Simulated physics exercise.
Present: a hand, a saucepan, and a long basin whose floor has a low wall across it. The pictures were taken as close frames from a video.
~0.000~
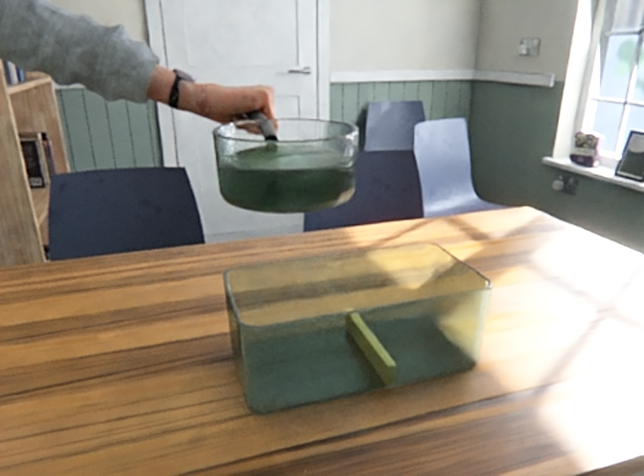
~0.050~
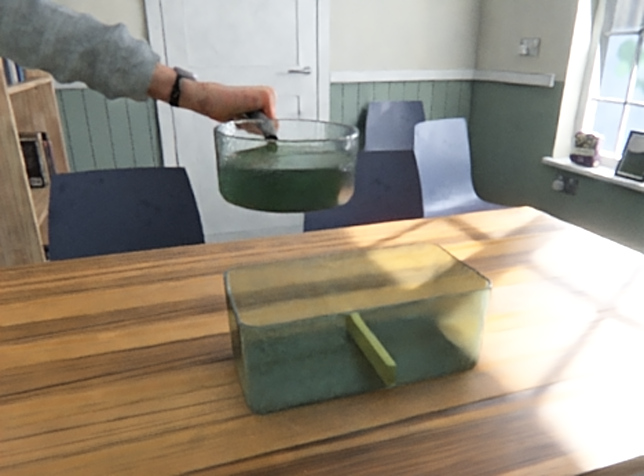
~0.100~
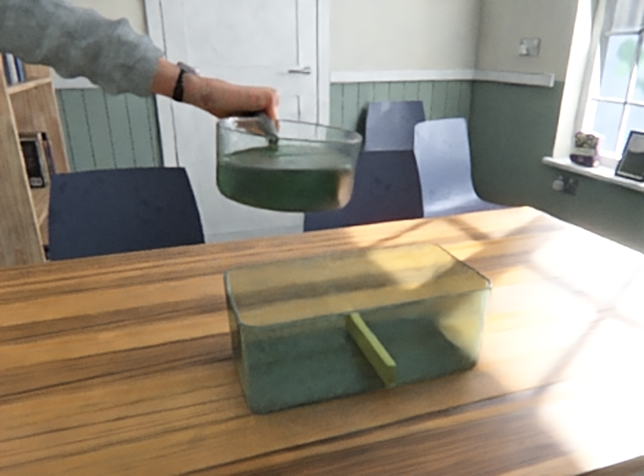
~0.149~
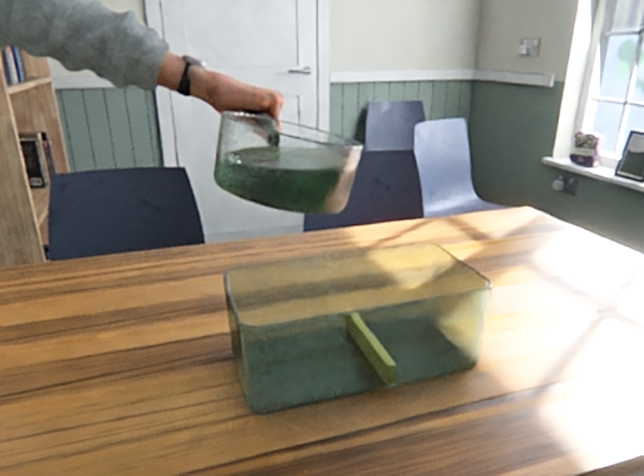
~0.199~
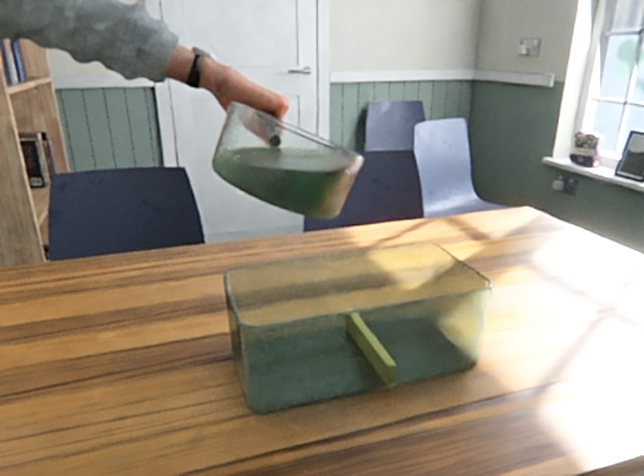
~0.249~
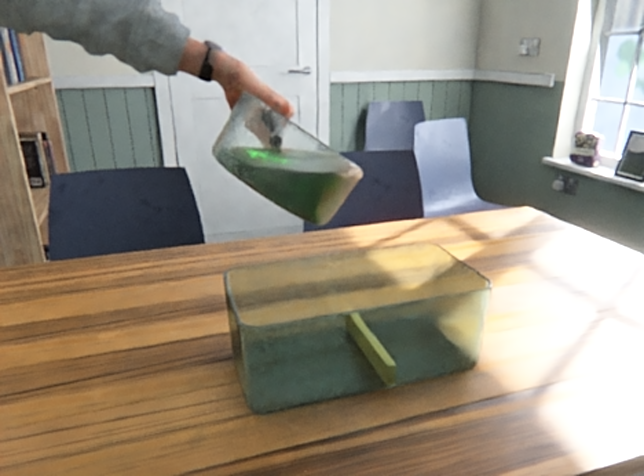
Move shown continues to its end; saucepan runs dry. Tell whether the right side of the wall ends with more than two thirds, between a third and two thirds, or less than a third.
The amount right of the wall is going to settle in the middle, one third to two thirds.
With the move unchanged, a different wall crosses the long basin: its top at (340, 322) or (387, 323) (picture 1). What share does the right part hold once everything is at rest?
In order, some 95 and 30 in a hundred.
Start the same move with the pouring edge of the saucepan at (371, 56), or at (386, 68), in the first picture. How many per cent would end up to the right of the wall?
It works out to around 70 % and then around 70 %.
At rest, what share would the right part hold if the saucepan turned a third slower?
I'd say close to 65 %.
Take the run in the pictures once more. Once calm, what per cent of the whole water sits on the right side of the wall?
Roughly 55 in a hundred.
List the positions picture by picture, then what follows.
Tilt 0°; pouring edge (352, 127); surface from (220, 162) to (347, 153); the long basin's rim runs from (231, 297) to (462, 263); the wall's top is at (368, 335), in the first frame.
Tilt 2°; pouring edge (353, 129); surface from (219, 161) to (347, 153), in the second frame.
Tilt 6°; pouring edge (355, 135); surface from (219, 159) to (348, 155), in the third frame.
Tilt 14°; pouring edge (357, 145); surface from (218, 158) to (349, 156), in the fourth frame.
Tilt 24°; pouring edge (357, 157); surface from (216, 156) to (351, 158), in the fifth frame.
Tilt 36°; pouring edge (355, 172); surface from (215, 151) to (351, 161); 1 per cent is over the edge, in the sixth frame.
A moment on, the saucepan is tipped on its side and 28 per cent is still to pour, 0 is left of the wall and 24 right of it.
Next, the saucepan is tipped right over and 9 per cent is still to pour, 21 is left of the wall and 61 right of it.
Then the saucepan is tipped right over and 1 per cent is still to pour, 36 is left of the wall and 58 right of it.
Later the saucepan is tipped right over and 0 per cent is still to pour, 42 is left of the wall and 55 right of it.
Finally, 43 per cent lies left of the wall, 55 right of it and 2 outside.
